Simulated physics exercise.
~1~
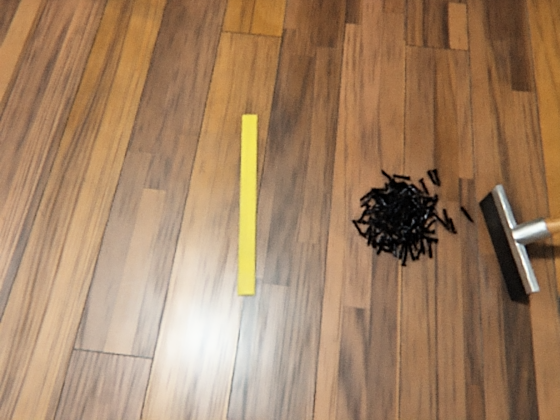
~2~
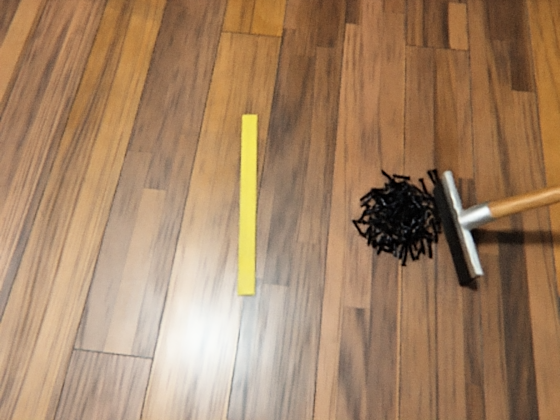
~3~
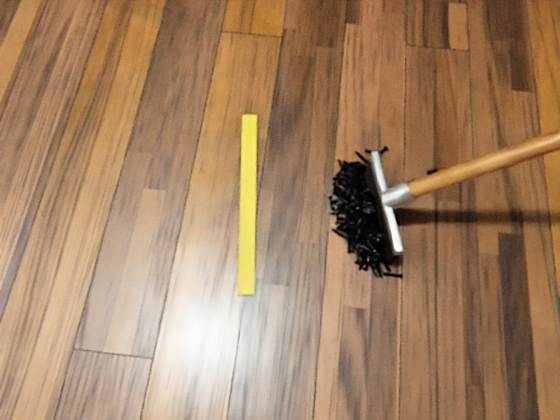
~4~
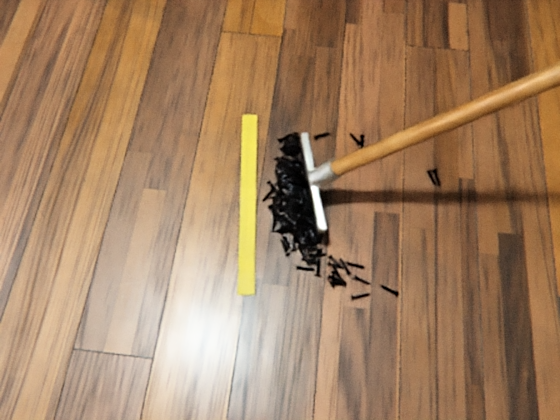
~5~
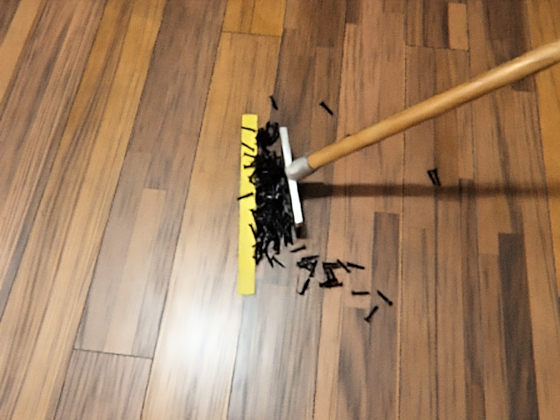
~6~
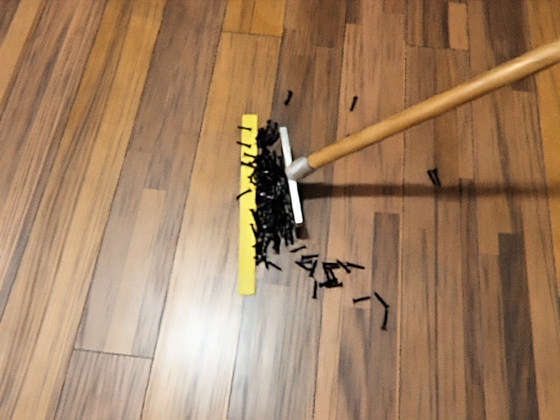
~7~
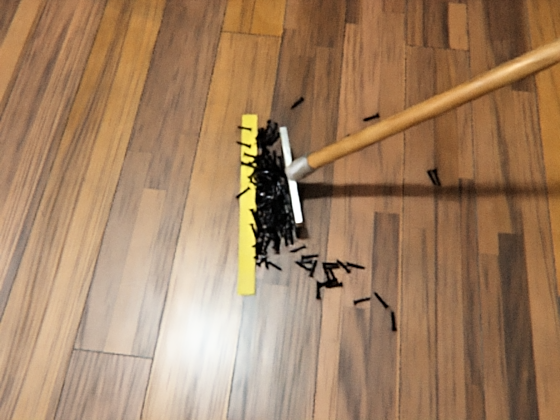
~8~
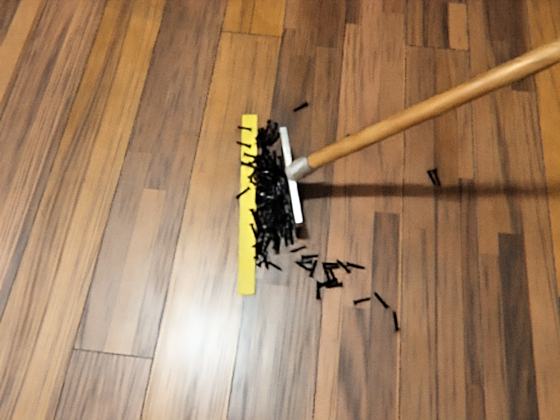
Black screws on a wooden floor being pushed left by a squeegee, bunching against a yellow strip, with some scattered behind.
